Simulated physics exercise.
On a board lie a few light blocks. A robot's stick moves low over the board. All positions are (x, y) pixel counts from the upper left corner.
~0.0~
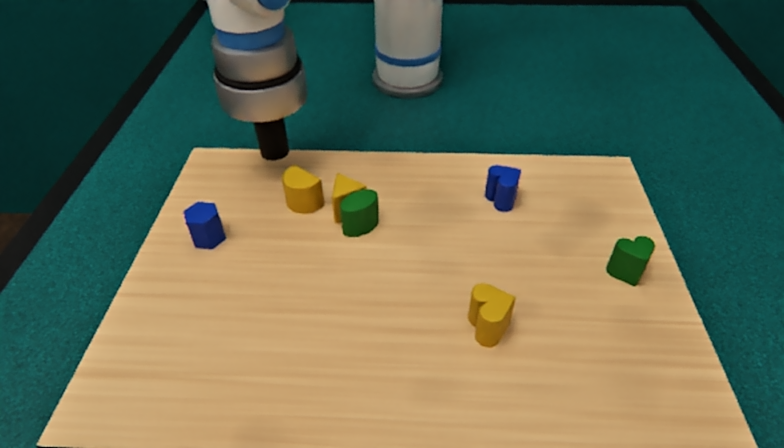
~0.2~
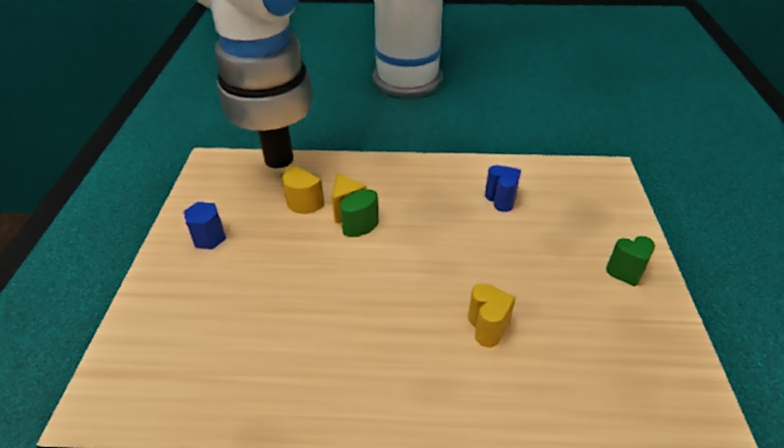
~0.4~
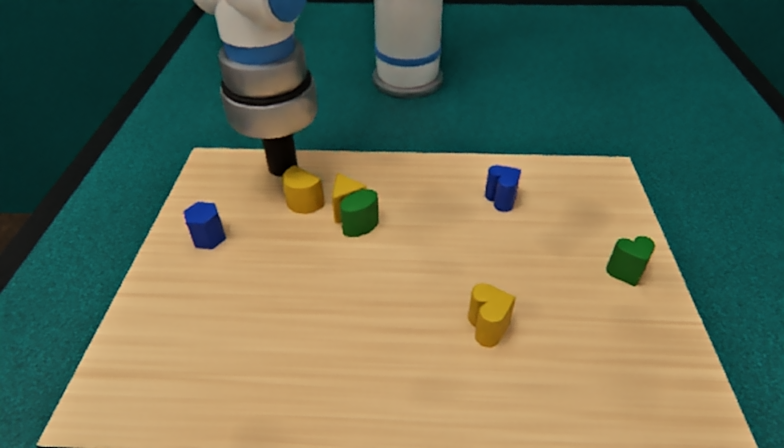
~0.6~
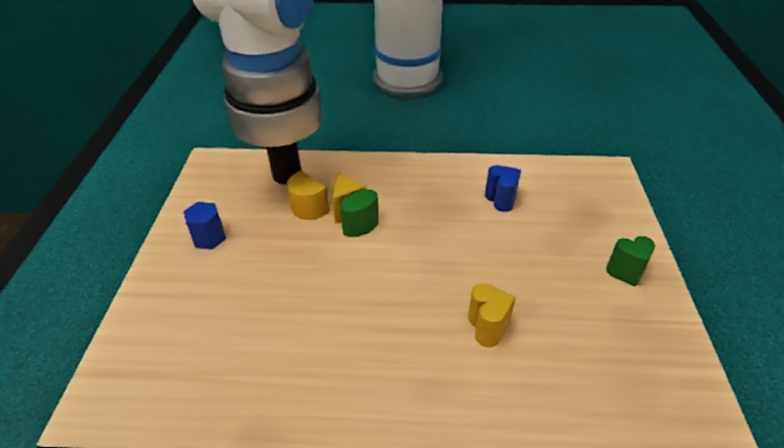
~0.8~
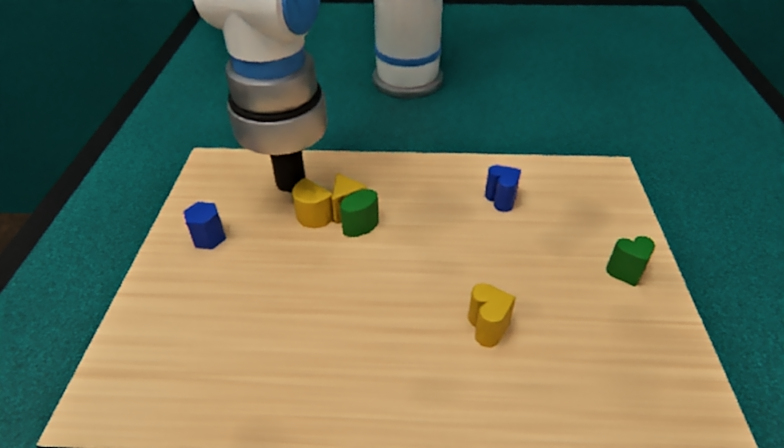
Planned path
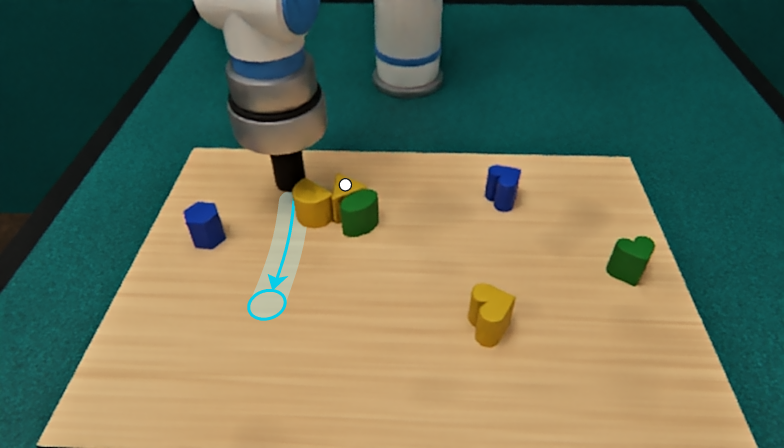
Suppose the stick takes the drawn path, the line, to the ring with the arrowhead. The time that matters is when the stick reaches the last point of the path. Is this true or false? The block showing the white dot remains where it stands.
Answer: True.
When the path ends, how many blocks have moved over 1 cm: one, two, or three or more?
I expect one block to move.
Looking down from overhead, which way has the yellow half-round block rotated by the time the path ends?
Anticlockwise, looking down.
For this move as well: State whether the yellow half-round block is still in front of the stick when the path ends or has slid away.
Shed along the way.
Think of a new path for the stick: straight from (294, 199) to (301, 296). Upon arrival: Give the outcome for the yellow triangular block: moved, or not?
It is still on its spot.
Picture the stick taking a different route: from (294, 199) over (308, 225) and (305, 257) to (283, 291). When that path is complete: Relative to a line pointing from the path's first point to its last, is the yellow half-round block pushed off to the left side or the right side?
Towards the left-hand side.
Drawn move, from (294, 199) by way of (290, 230) and (282, 265) to (267, 304); the dot is on the yellow triangular block.
What follows on the original path. One third of the way, stick at (287, 214); yellow half-round block at (321, 210), turned 35° anticlockwise; green oval block at (363, 200).
Two thirds of the way, stick at (278, 249); yellow half-round block at (322, 212), turned 45° anticlockwise; green oval block at (363, 200).
At the end, stick at (263, 288); yellow half-round block at (322, 212), turned 45° anticlockwise; yellow triangular block still; green oval block at (363, 200).
